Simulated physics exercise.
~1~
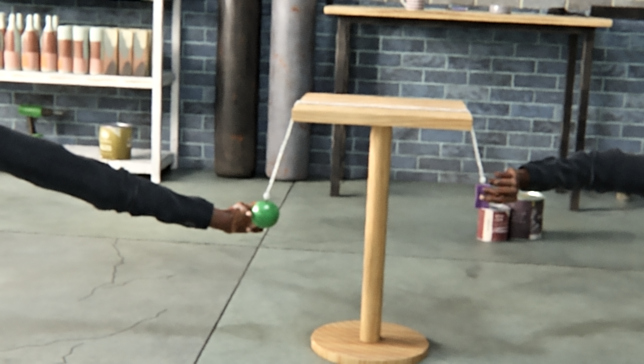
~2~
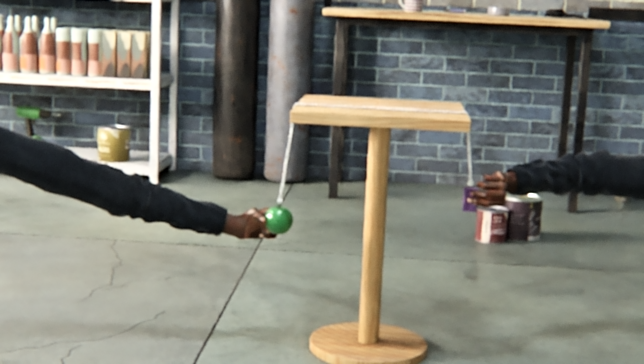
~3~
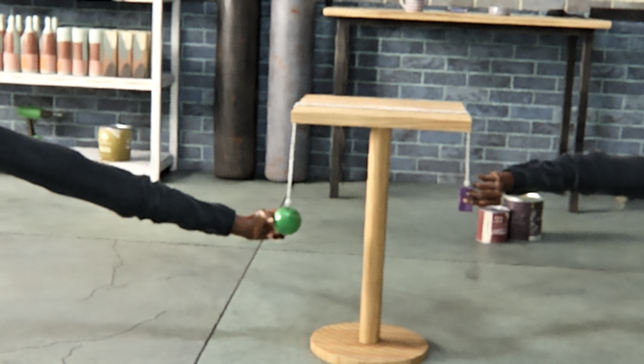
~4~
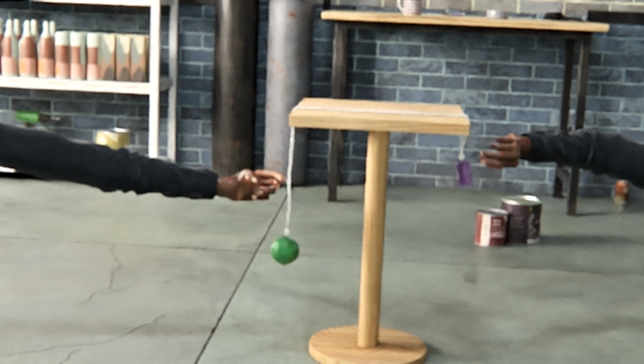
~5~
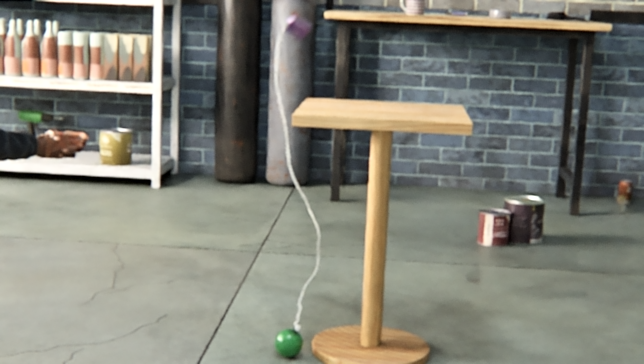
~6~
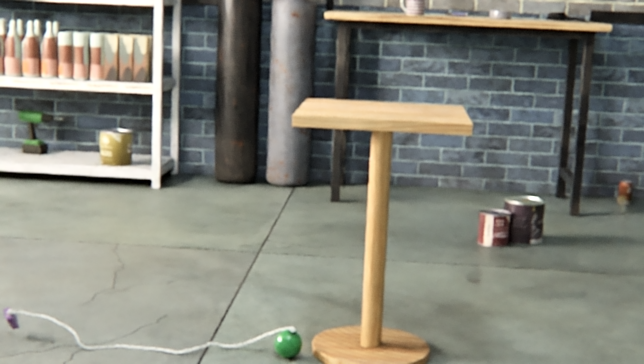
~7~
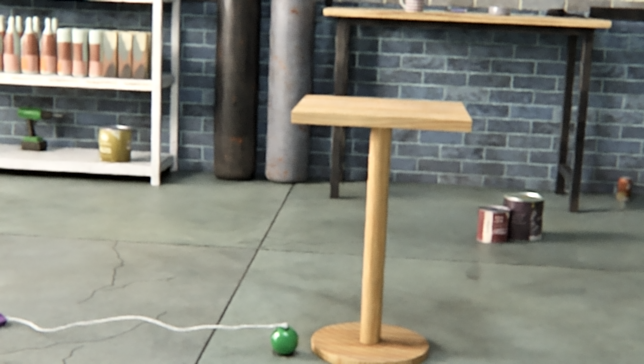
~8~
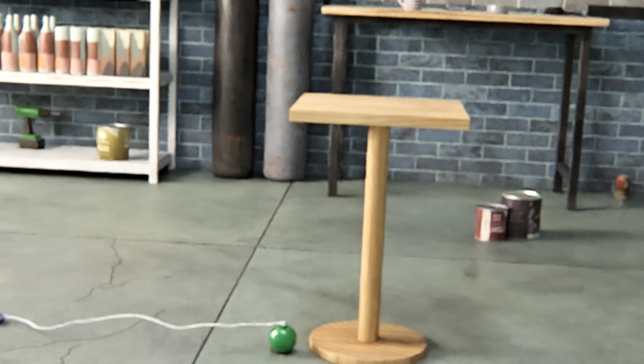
A green apple and a small purple matchbox hang from opposite ends of a white shoelace draped over a wooden side table, steadied by two dark-sleeved hands. The slightly swaying view faces a workshop with a blue-grey brick wall, shelves at left and paint cans on the concrete floor at right. The hands shift slightly, then let go and draw back. The apple drops on the left, pulling the matchbox up and over the tabletop. The matchbox flies leftwards and lands on the floor. The shoelace ends stretched leftwards from the apple, which rests beside the table's round base.
